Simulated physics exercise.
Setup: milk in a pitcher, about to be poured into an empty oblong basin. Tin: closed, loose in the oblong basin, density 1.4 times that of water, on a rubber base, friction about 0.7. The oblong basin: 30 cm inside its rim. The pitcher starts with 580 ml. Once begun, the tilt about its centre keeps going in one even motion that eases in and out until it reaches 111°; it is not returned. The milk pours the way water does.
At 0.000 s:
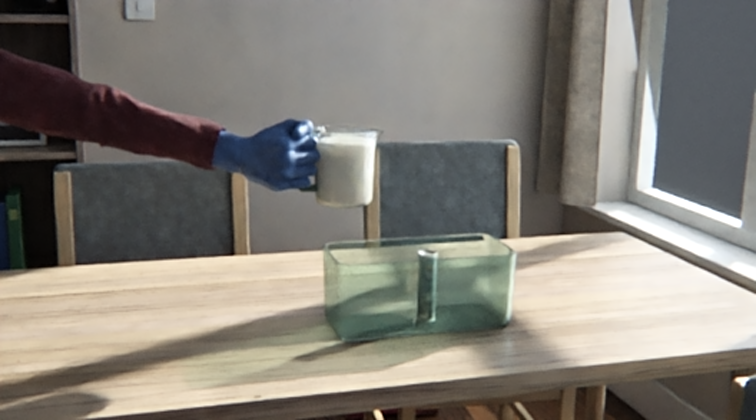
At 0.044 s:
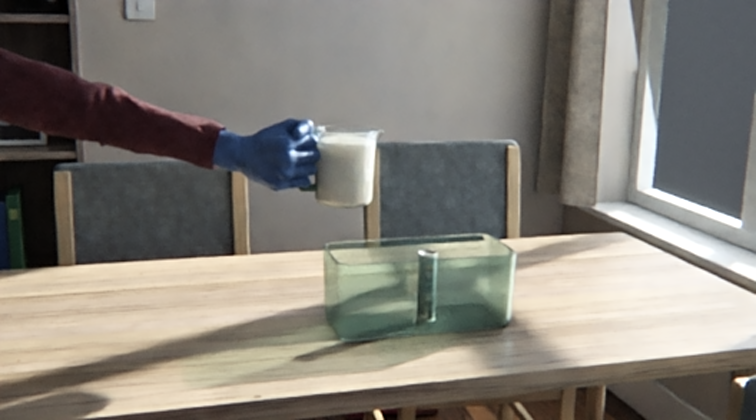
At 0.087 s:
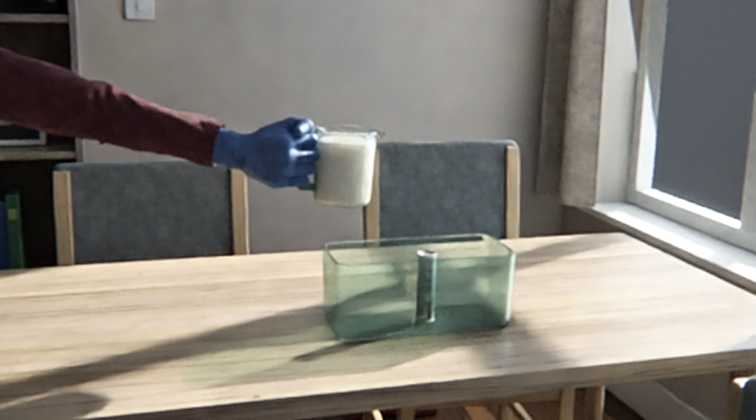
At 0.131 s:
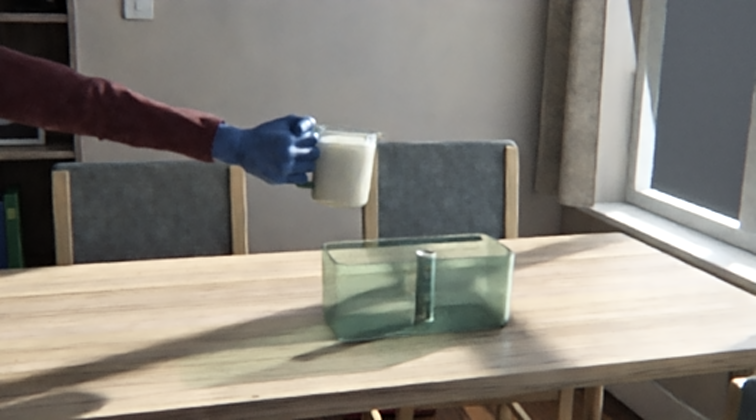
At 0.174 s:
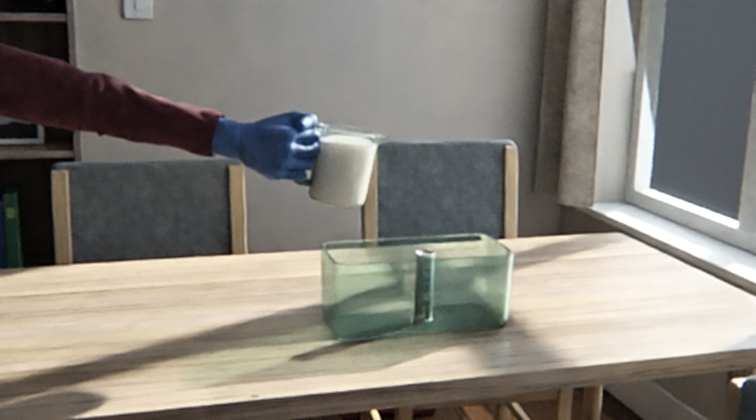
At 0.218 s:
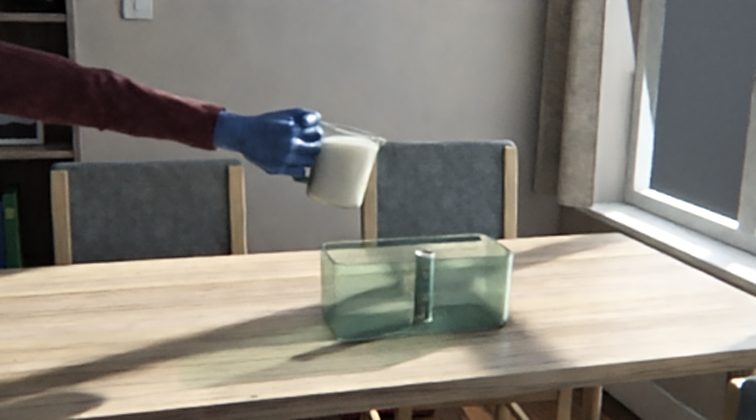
A blue-gloved hand slowly tilts a pitcher of milk rightward above a green oblong basin.
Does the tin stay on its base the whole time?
No, it tips over.
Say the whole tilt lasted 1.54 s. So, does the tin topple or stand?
Result: Tin tipped over.
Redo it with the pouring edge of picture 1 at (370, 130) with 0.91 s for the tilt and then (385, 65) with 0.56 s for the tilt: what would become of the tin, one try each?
Try 1: Still standing; try 2: Still standing.
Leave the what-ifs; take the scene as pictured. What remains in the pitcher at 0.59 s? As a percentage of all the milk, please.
Remaining: Near 76 % of the total.
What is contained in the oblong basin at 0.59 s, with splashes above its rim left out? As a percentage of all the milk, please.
5 %, more or less.
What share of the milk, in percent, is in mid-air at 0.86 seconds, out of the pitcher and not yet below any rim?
Roughly 20 %.
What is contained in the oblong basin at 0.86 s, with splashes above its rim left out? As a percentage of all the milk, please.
The share is close to 60 percent.
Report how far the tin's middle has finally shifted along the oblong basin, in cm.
The tin's middle ends up about 7.0 cm along the basin.
By 0.59 s the tilt is 75° and 75 per cent is still to pour; the tin stands where it began.
By 0.86 s the tilt is 108° and 19 per cent is still to pour; the tin stands where it began.
By 1.15 s the tilt is 111° and 1 per cent is still to pour; the tin lies on its side.
By 1.46 s the tilt is 111° and 0 per cent is still to pour; the tin lies on its side.
At rest the tin lies on its side.
